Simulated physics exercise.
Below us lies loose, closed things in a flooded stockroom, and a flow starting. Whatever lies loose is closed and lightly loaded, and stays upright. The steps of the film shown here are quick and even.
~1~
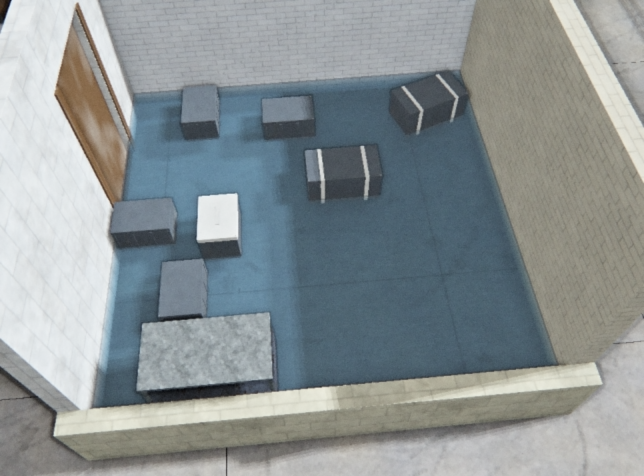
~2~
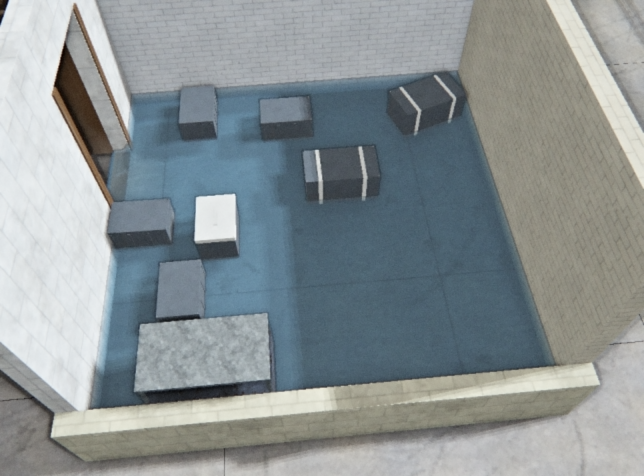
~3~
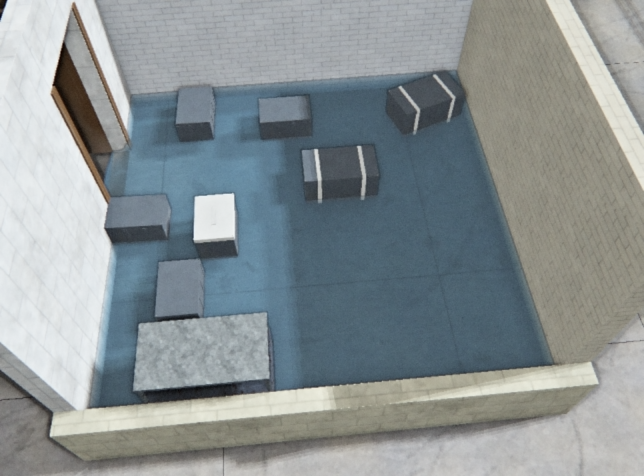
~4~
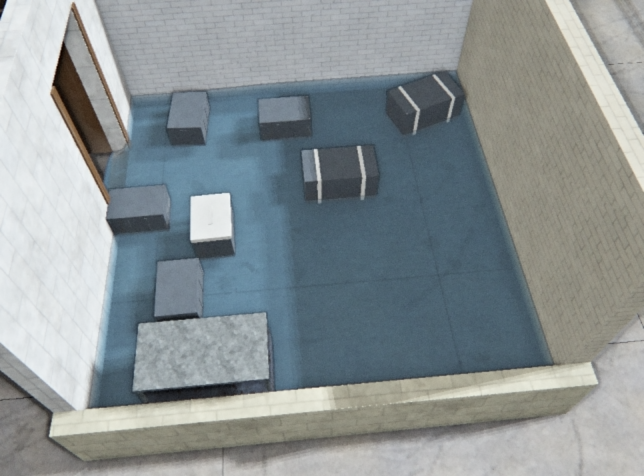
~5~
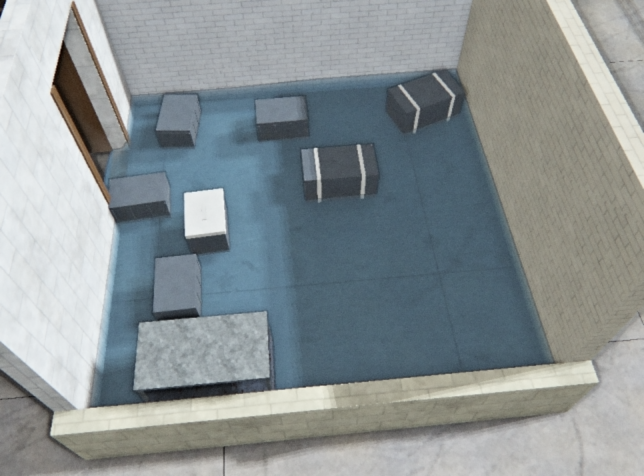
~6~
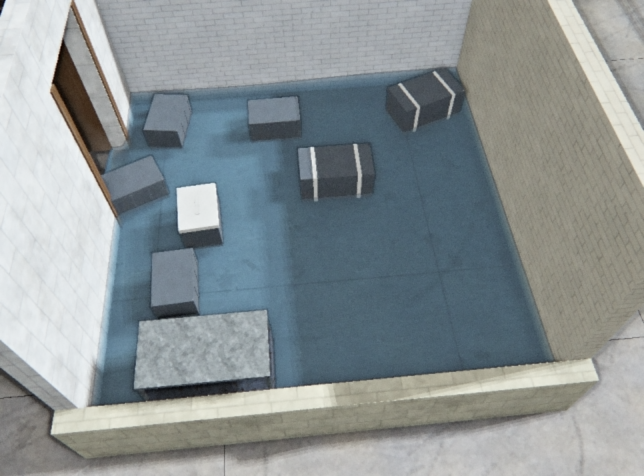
Grey and white crates drift slowly leftward and back across a flooded room as a door opens.
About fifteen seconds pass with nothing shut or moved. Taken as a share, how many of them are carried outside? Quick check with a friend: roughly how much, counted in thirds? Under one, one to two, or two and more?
The fraction ends up two thirds plus.
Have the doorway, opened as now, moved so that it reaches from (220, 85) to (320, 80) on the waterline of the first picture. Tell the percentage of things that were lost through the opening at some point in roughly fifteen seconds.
Some 70 per cent of the lot.
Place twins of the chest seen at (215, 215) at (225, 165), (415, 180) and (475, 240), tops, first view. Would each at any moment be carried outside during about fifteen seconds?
Escapes; remains; remains.
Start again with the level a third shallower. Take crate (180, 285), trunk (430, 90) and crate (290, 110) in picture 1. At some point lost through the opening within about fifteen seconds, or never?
Log - object 1: Lost; object 2: Still there; object 3: Lost.
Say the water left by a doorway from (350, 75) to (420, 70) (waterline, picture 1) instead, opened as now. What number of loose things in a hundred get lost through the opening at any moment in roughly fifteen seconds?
Close to 40 percent.
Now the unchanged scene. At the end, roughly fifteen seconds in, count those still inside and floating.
Well, I'd say 1.
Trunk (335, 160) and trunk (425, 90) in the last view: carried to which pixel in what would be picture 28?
(193, 151) and (386, 89), approximately.
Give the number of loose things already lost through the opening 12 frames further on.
The number comes to 3.
A moment on, 1 of 7 are out; 6 afloat.
Next, 3 of 7 are out; 4 afloat.
Later, 5 of 7 are out; 2 afloat.
In the end, 6 of 7 are out; 1 afloat.
